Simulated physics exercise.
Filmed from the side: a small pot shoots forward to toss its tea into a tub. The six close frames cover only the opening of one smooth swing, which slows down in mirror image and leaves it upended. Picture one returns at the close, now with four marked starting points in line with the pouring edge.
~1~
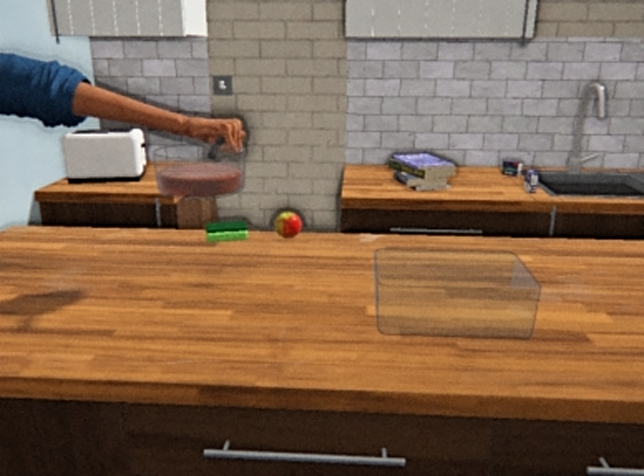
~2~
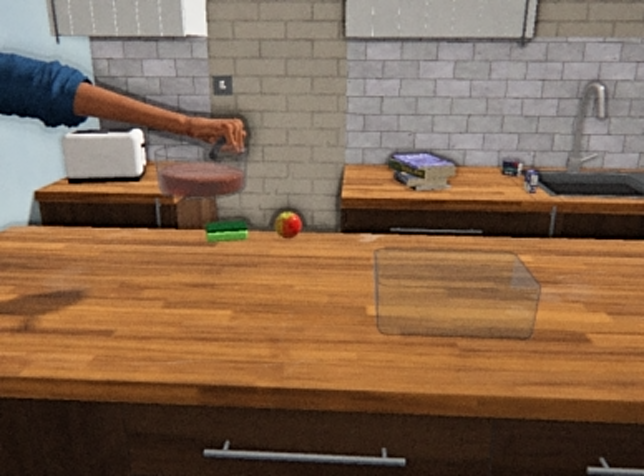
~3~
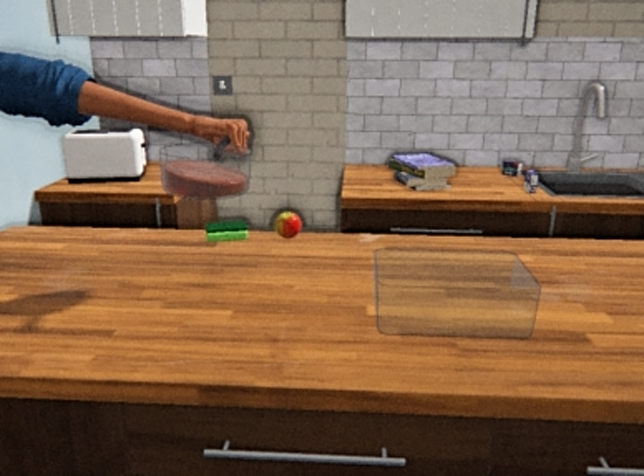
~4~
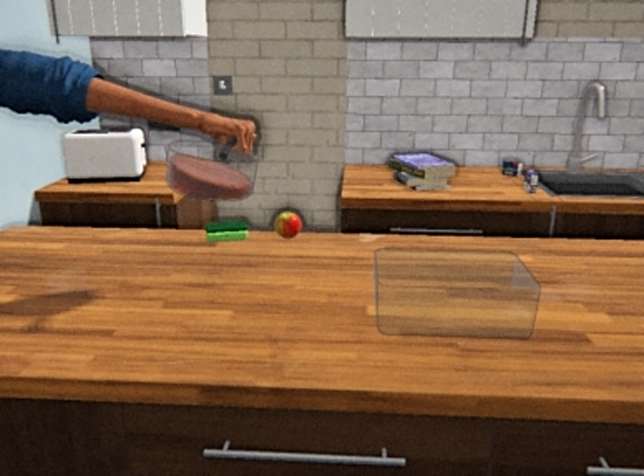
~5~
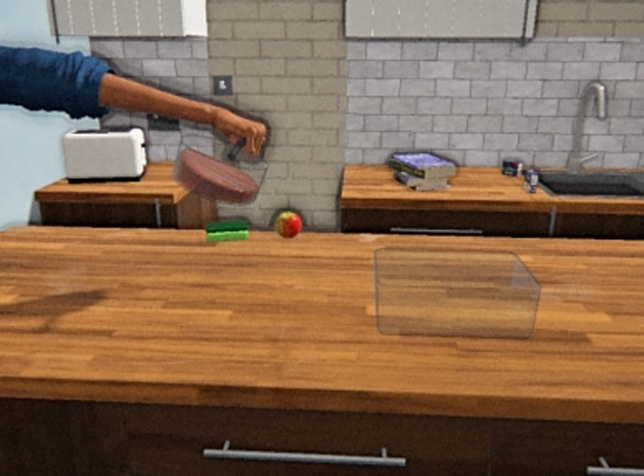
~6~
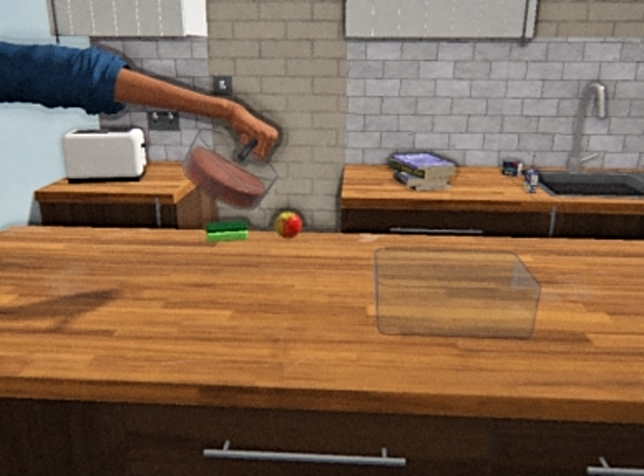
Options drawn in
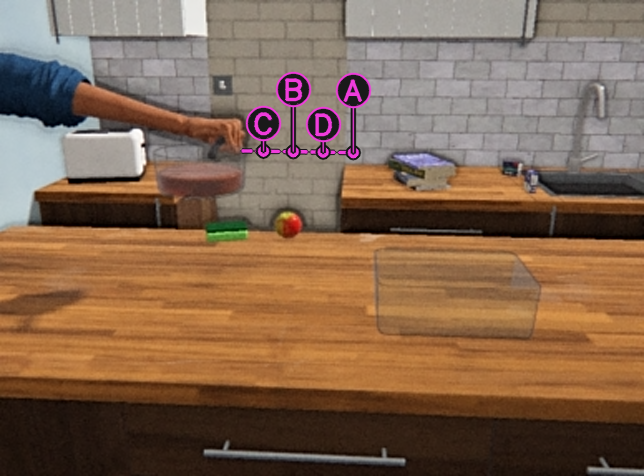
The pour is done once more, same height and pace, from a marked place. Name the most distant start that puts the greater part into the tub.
That is dot C.
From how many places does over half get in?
All of the four.
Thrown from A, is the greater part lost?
No.
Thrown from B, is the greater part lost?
No.
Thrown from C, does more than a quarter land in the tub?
Yes, it does.
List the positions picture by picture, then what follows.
Upright, lip at (242, 150); tub from (376, 332) to (532, 337); nothing has left yet.
Upright, lip at (244, 150); nothing has left yet.
Tipped about 2°, lip at (249, 152); nothing has left yet.
Tipped about 9°, lip at (257, 158); nothing has left yet.
Tipped about 19°, lip at (267, 166); nothing has left yet.
Tipped about 32°, lip at (276, 177); nothing has left yet.
On the marked copy, A at (353, 152); B at (293, 151); C at (263, 151); D at (323, 152).
For dot A, about 81 % lands in the tub, 11 % falls short and 9 % goes beside or beyond.
For dot B, about 78 % lands in the tub, 9 % falls short and 13 % goes beside or beyond.
For dot C, about 69 % lands in the tub, 21 % falls short and 10 % goes beside or beyond.
For dot D, about 74 % lands in the tub, 6 % falls short and 20 % goes beside or beyond.
